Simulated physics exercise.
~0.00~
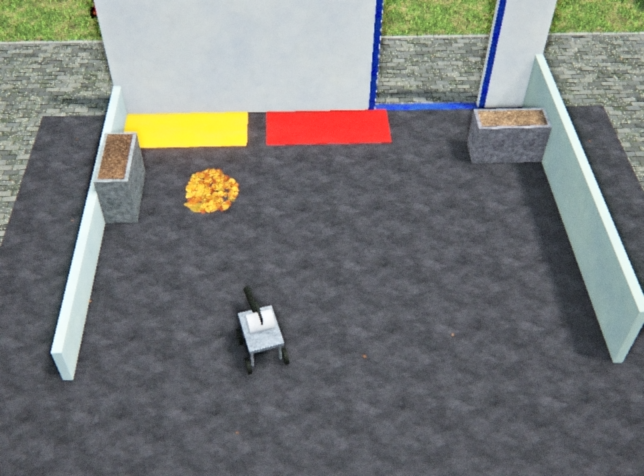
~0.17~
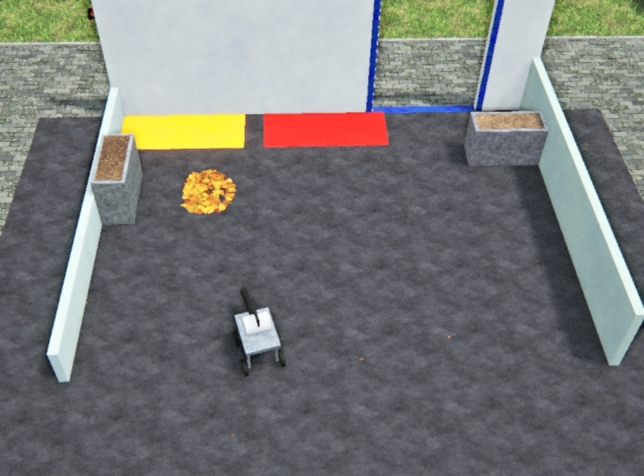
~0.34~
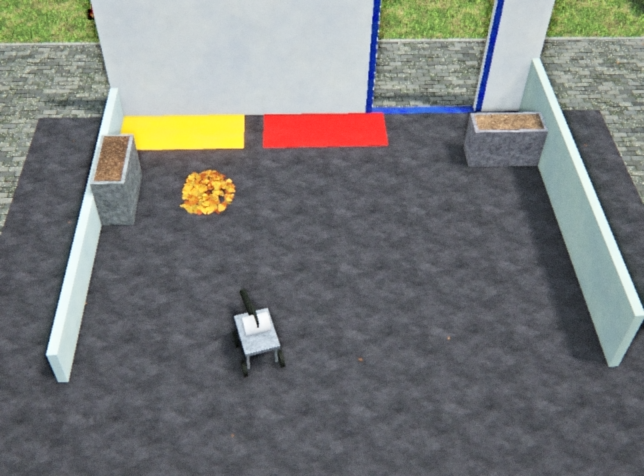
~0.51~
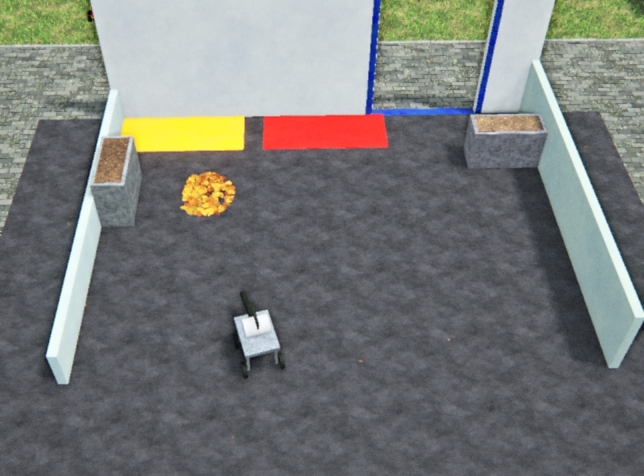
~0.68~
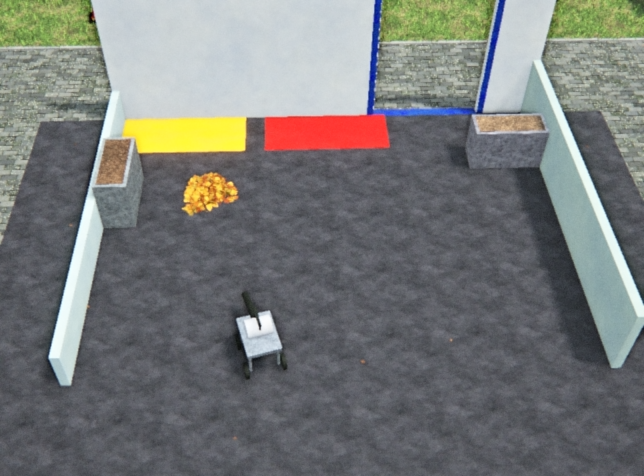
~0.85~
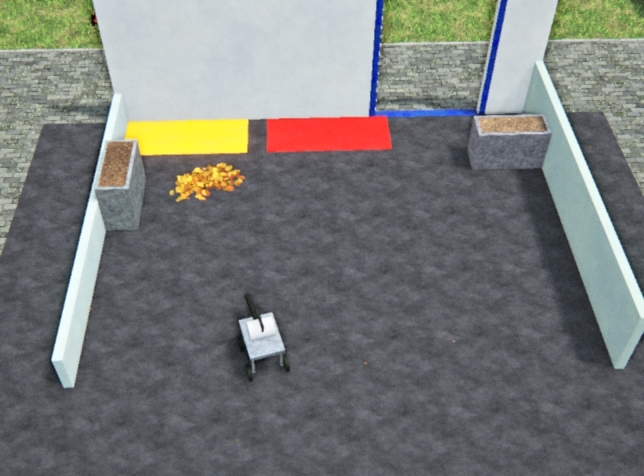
A wide pale wall with a blue-edged gateway at its right closes the far side of a dark grey terrace, seen from above. Low pale walls and stone planters flank both sides, with yellow and red patches by the back wall, orange-yellow leaves at left and a small grey blower nearer. The leaves lie still, then spread sideways and shift slightly away from the blower, while the view sways slightly.
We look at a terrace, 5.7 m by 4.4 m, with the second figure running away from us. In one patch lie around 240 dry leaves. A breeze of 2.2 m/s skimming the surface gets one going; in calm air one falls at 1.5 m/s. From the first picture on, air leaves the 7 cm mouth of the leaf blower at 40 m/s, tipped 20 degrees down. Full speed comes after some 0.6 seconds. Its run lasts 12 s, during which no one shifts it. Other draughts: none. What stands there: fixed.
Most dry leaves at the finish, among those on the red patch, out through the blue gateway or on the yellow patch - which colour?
Yellow has most.
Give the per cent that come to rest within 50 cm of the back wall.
Roughly 100 in a hundred.
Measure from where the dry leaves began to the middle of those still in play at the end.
1.8 m.
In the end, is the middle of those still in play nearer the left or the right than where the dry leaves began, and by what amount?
Looks like a left-hand shift of around 0.6 m.
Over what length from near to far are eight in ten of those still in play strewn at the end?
0.0 m, roughly.
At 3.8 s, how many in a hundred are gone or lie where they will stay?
Roughly 60 per cent of them.
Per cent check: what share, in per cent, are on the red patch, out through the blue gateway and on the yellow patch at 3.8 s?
I'd put it at roughly 0 percent on red, 0 percent on blue and 100 percent on yellow.
After 2.4 s, 49 % are on the move or not yet settled, 0 % are out through the blue gateway, 99 % on the yellow patch and 0 % on the red patch; the middle of those still in play is near (183, 121).
After 3.8 s, 39 % are on the move or not yet settled, 0 % are out through the blue gateway, 99 % on the yellow patch and 0 % on the red patch; the middle of those still in play is near (183, 121).
After 6.6 s, 34 % are on the move or not yet settled, 0 % are out through the blue gateway, 99 % on the yellow patch and 0 % on the red patch; the middle of those still in play is near (183, 121).
After 12.0 s, at the end, 0 % are out through the blue gateway, 99 % on the yellow patch and 0 % on the red patch; the middle of those still in play is near (180, 119).
